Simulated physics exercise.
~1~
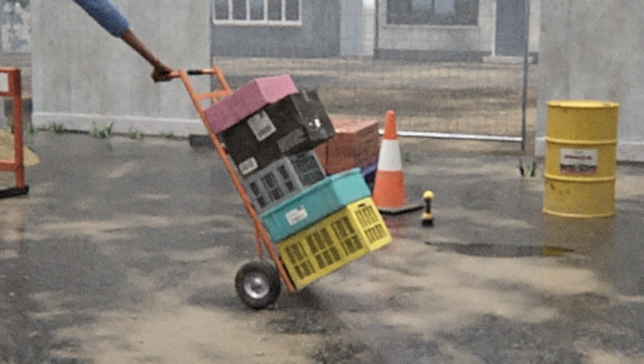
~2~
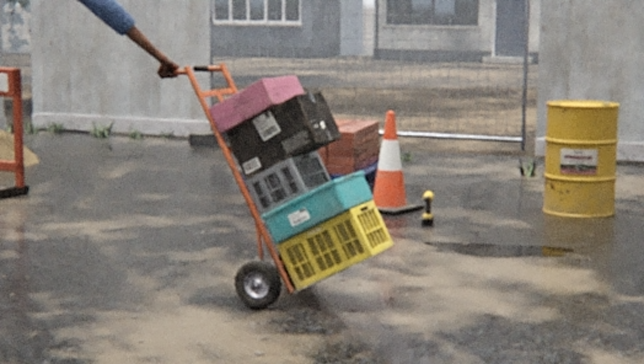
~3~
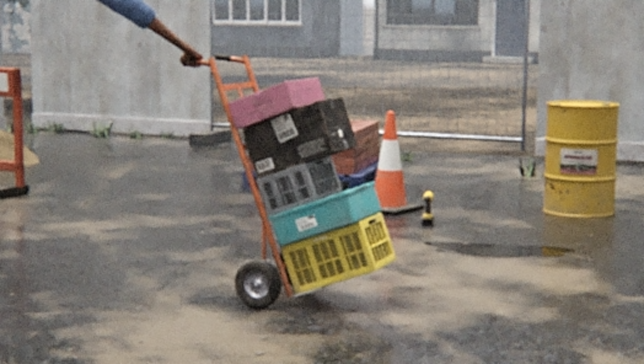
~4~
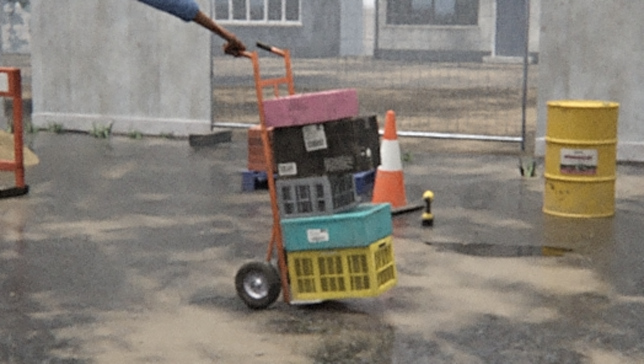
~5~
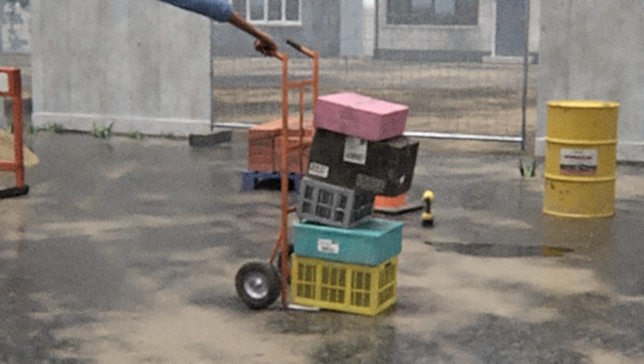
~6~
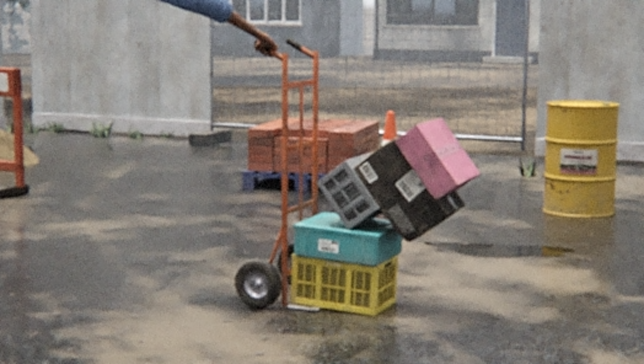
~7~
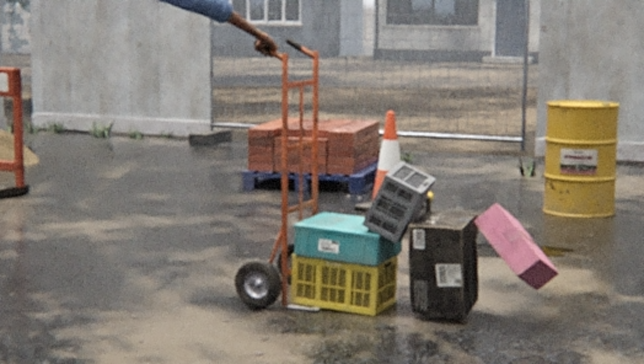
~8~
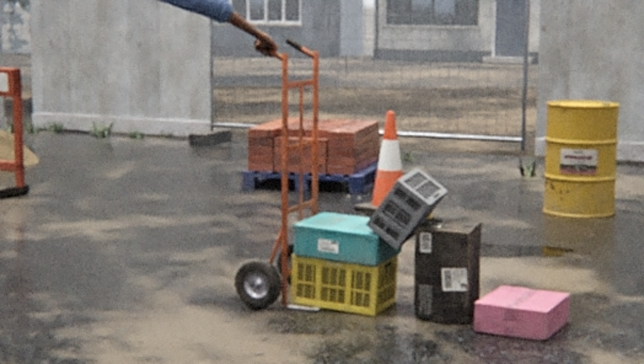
A hand truck swings upright and stops, and its top three of five containers topple right.
